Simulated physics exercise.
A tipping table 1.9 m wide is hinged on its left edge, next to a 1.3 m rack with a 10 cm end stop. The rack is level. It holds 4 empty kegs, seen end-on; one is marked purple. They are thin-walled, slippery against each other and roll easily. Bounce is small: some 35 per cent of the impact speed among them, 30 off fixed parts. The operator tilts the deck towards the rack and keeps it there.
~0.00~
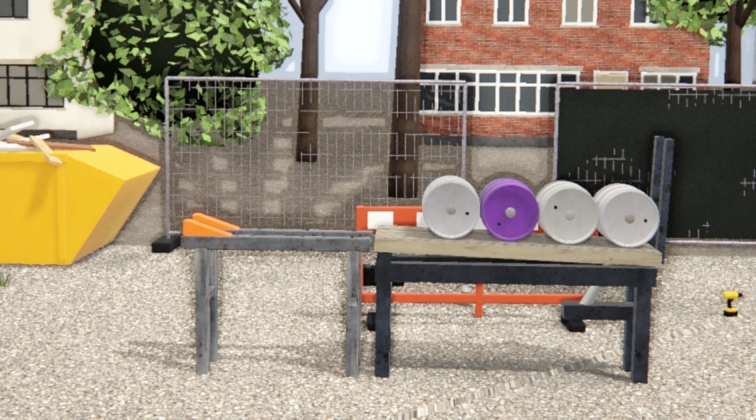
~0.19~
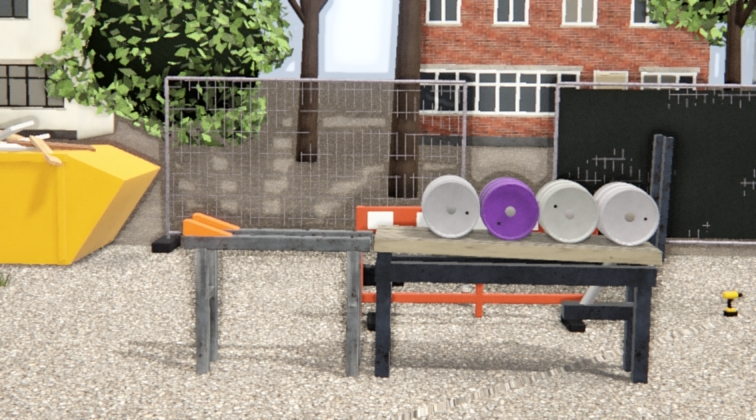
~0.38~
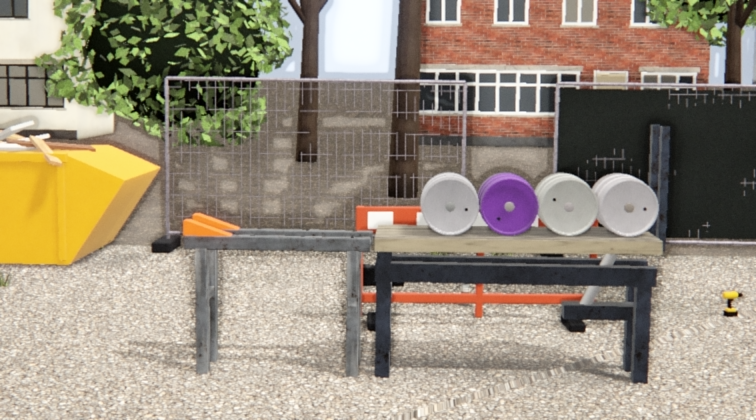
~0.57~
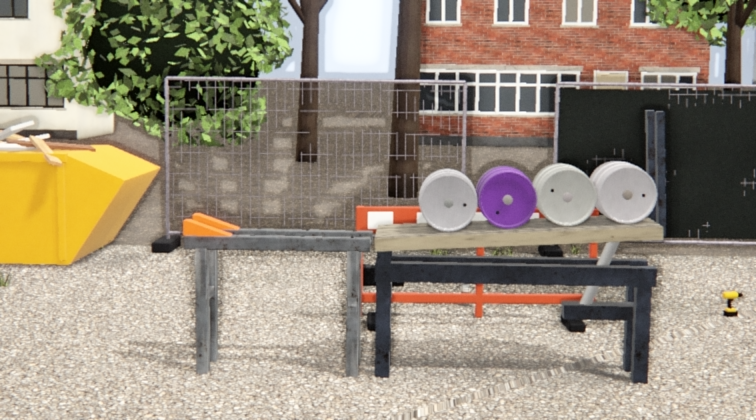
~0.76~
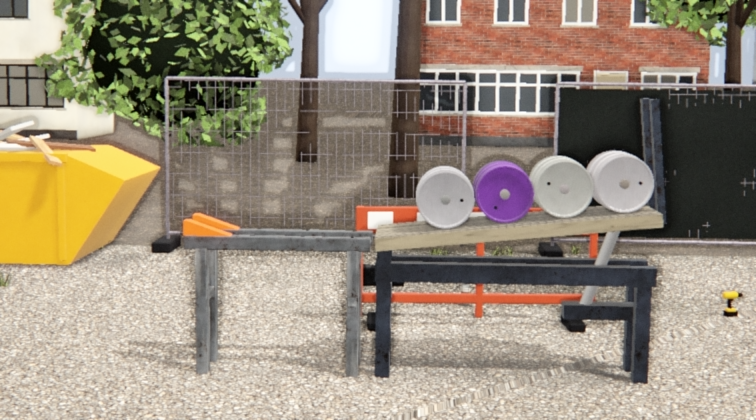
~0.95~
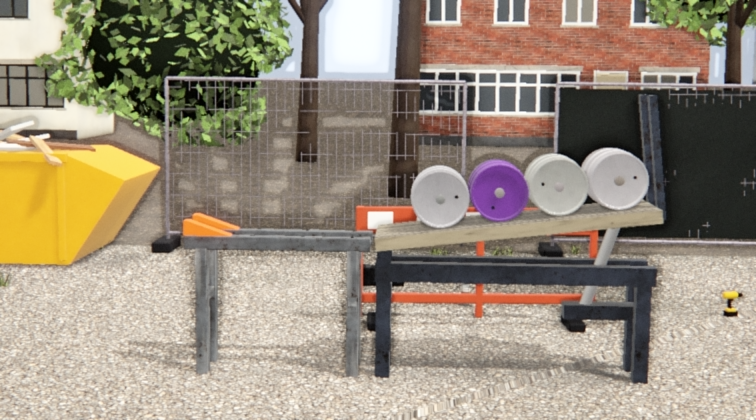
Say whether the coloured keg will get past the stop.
The purple keg does not get over.
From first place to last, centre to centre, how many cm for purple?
Moved: Purple 180.
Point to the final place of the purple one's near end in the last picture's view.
Around (243, 207).
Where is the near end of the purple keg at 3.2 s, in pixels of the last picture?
At about (268, 207).
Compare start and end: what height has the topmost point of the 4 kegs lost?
About 0 cm.
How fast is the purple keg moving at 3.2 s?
Roughly 0.7 m/s.
By 3.2 s, purple is on the rack, 60 cm from the rack's far end, rolling left; 0 of 4 over the stop.
Finally (6.2 s), purple is on the rack, 40 cm from the rack's far end; 1 of 4 over the stop.
